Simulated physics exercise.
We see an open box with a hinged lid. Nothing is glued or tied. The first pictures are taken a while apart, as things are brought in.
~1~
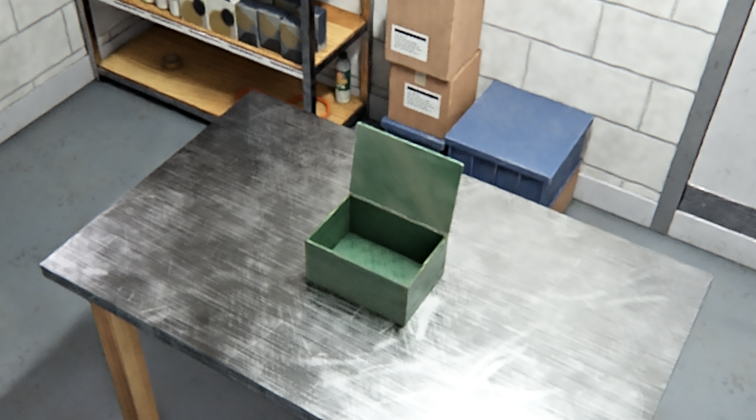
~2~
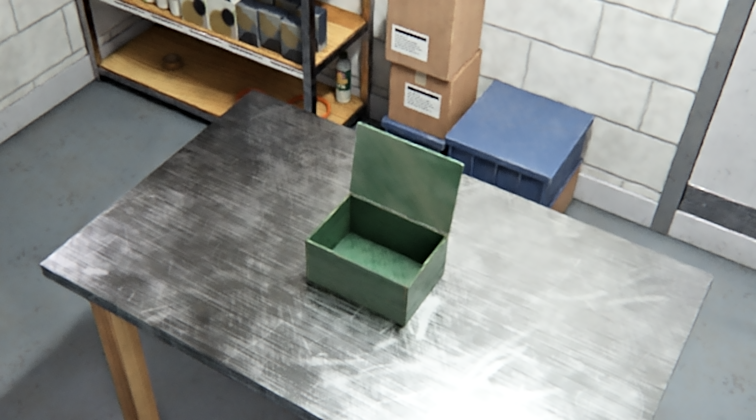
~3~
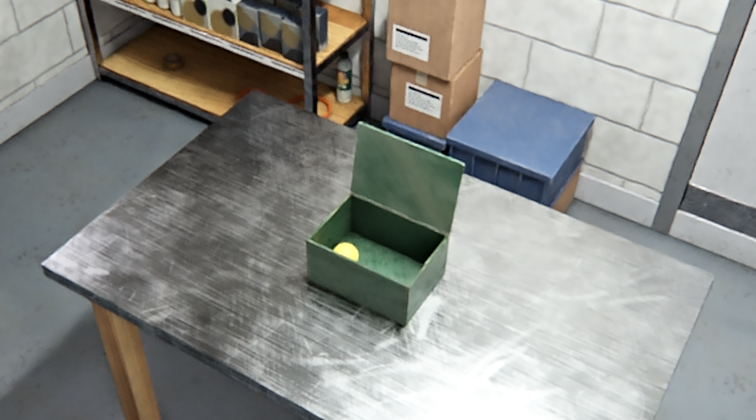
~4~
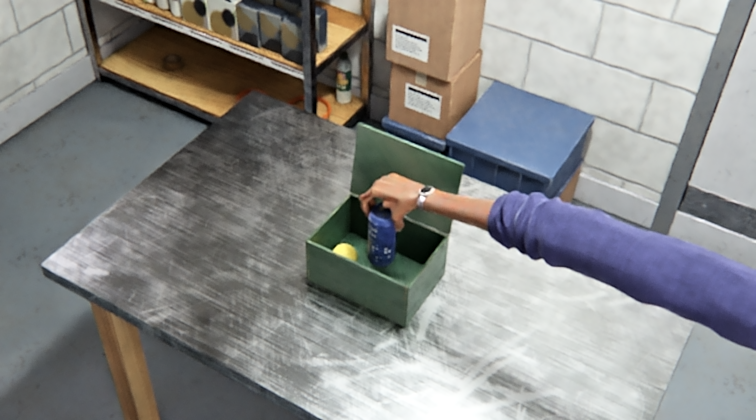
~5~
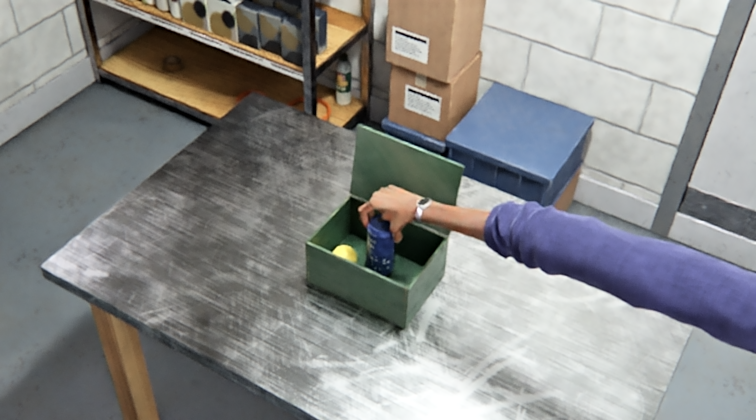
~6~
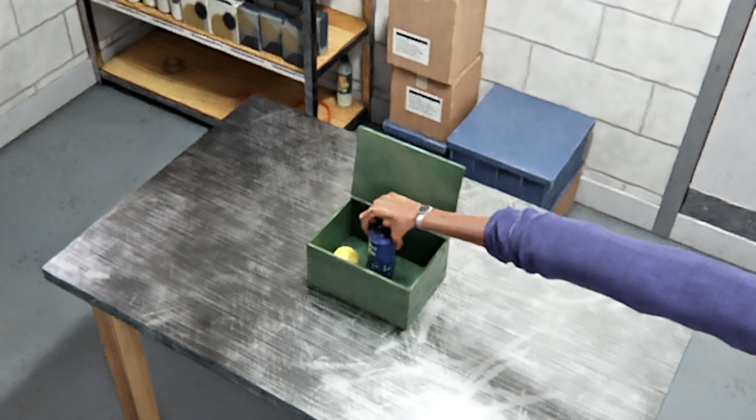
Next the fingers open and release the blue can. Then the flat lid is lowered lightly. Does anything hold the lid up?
Outcome: The lid stays ajar.
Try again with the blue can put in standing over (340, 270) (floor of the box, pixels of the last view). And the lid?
Then it will not close.
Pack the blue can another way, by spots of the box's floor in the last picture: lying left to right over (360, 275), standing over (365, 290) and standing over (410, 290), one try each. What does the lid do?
First, it shuts flat; second, it stays ajar; third, it is held up.
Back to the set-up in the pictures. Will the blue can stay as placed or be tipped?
The blue can stays as placed.
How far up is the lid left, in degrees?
Some 30° above the rim.
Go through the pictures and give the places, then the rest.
The last thing is not in view yet, in the first picture.
The last thing is not in view yet, in the second picture.
The last thing is not in view yet, in the third picture.
Coming down; blue can (382, 236), in the fourth picture.
Coming down; blue can (381, 247), in the fifth picture.
Put in, still held; blue can (382, 254), in the sixth picture.
Then, 1.20 s on from there, lid starting down.
Then, 1.50 s on from there, lid 66° above the rim.
Then, 1.80 s on from there, lid 32° above the rim.
In the end, lid 30° above the rim; both unmoved. At the end, from the last picture's camera, blue can near (382, 254).
